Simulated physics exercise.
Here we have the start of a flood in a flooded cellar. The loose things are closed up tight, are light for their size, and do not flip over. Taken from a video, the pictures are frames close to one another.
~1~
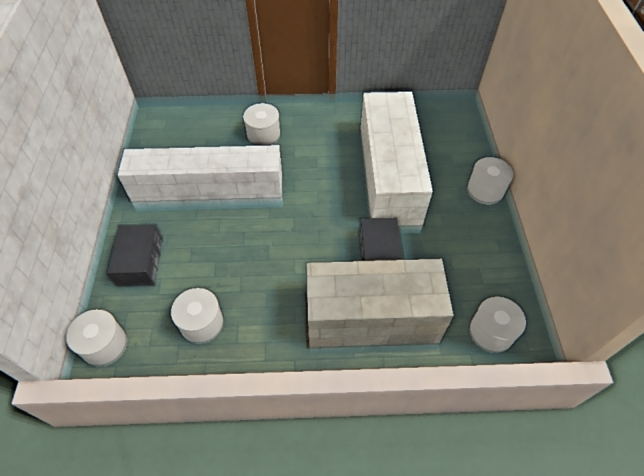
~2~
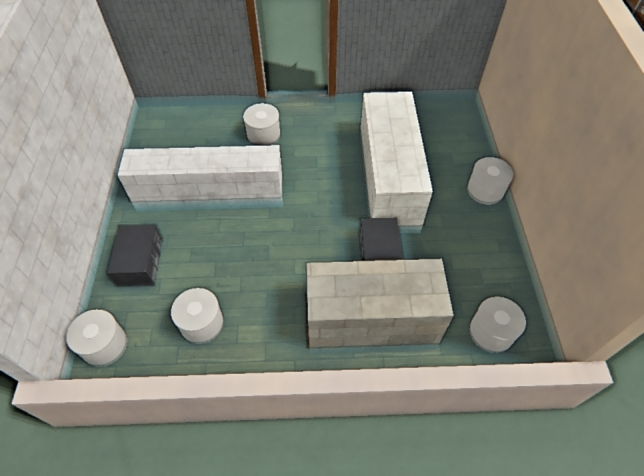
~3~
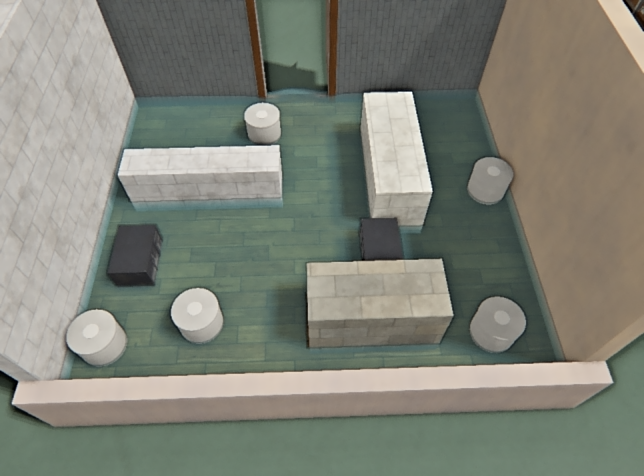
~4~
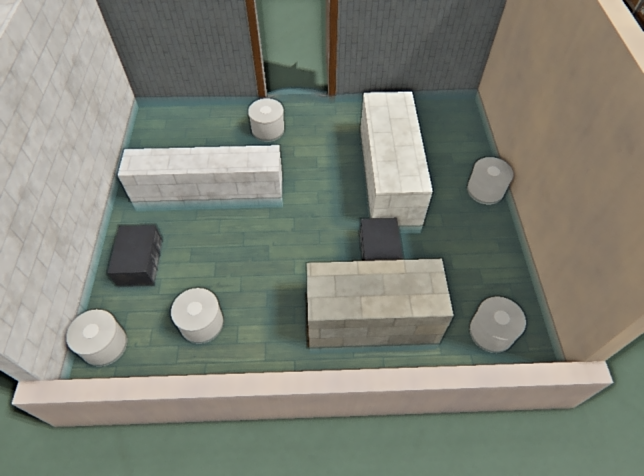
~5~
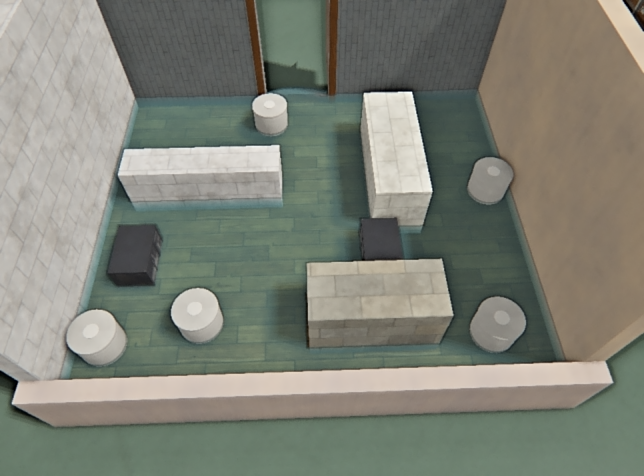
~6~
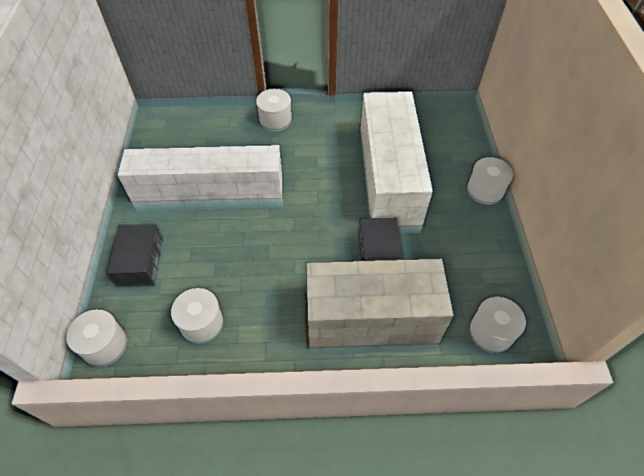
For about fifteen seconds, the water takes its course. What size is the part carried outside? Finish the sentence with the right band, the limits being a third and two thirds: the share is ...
The share is under a third.
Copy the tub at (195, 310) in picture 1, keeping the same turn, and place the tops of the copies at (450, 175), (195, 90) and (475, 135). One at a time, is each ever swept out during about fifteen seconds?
Copy one never leaves, copy two leaves the room, copy three never leaves.
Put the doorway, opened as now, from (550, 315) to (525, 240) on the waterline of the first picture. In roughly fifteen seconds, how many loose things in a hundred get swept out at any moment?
Roughly 40 in a hundred.
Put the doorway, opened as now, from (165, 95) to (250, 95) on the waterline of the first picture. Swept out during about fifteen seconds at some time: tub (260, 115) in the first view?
I'd say it exits.
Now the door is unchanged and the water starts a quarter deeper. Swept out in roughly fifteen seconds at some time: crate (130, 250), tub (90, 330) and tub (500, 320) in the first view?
First never leaves, then never leaves, then never leaves.
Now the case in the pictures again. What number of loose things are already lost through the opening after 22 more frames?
The number comes to 1.
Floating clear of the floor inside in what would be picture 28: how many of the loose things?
That comes out at 6.
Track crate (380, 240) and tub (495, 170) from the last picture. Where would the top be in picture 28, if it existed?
Look for them around (334, 207) and (476, 136).
A moment on, 0 of 7 are out; 7 afloat.
Next, 1 of 7 are out; 6 afloat.
Later, 1 of 7 are out; 6 afloat.
In the end, 1 of 7 are out; 6 afloat.
